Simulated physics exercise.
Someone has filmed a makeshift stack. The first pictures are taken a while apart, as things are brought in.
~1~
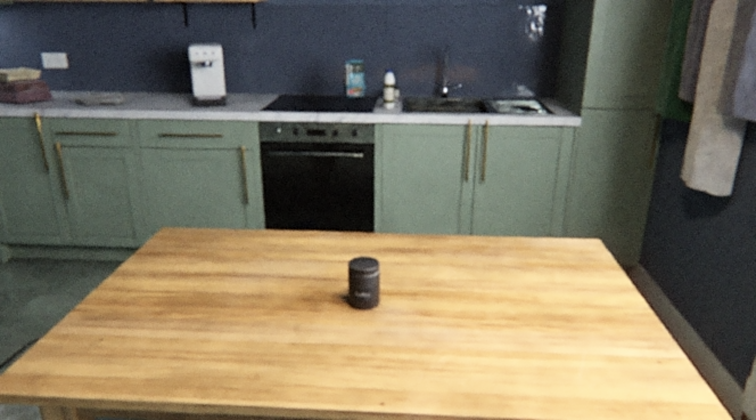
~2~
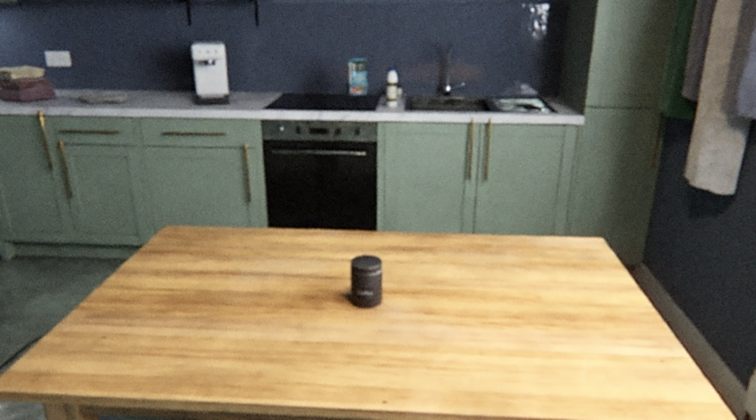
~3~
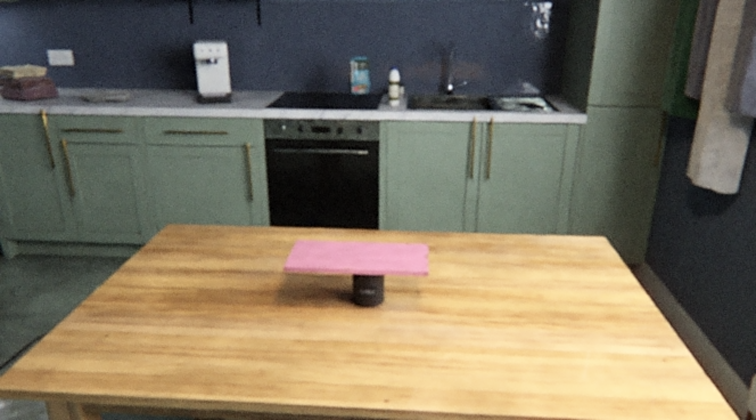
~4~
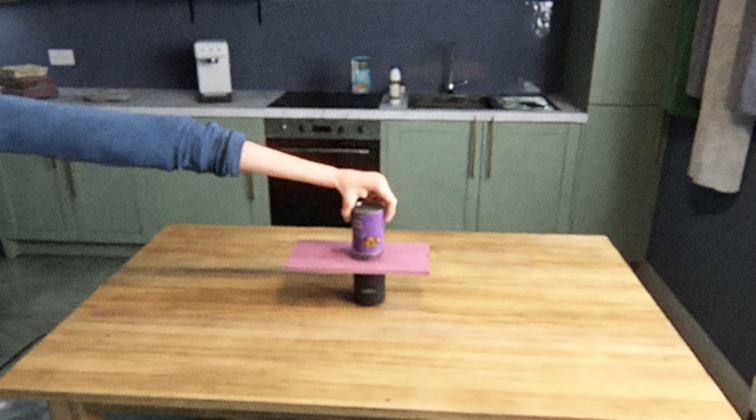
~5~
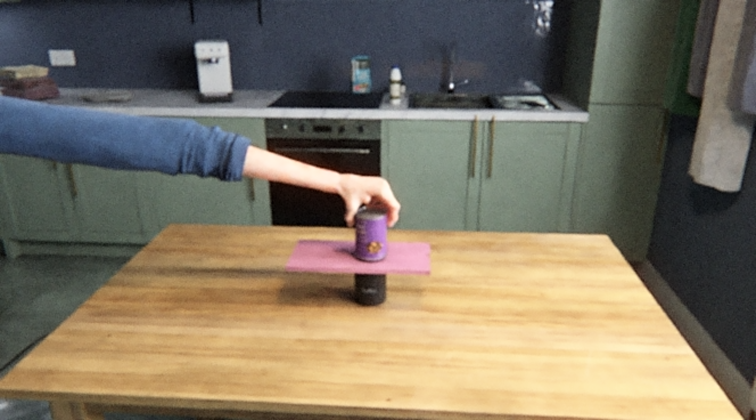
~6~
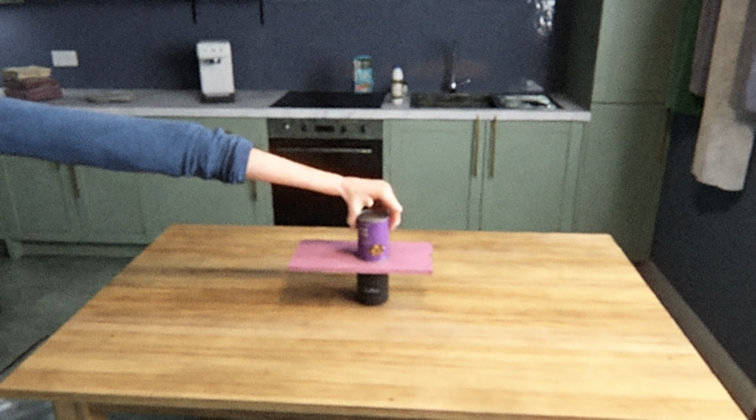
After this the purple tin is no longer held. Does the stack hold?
It holds.
Then, 0.60 s past the last view, nothing moves.
Then, 1.40 s past the last view, purple tin resting near (373, 236).
Finally, all 3 still in place. Final places as the last picture's camera would see them, purple tin near (373, 236). The stack stays up.
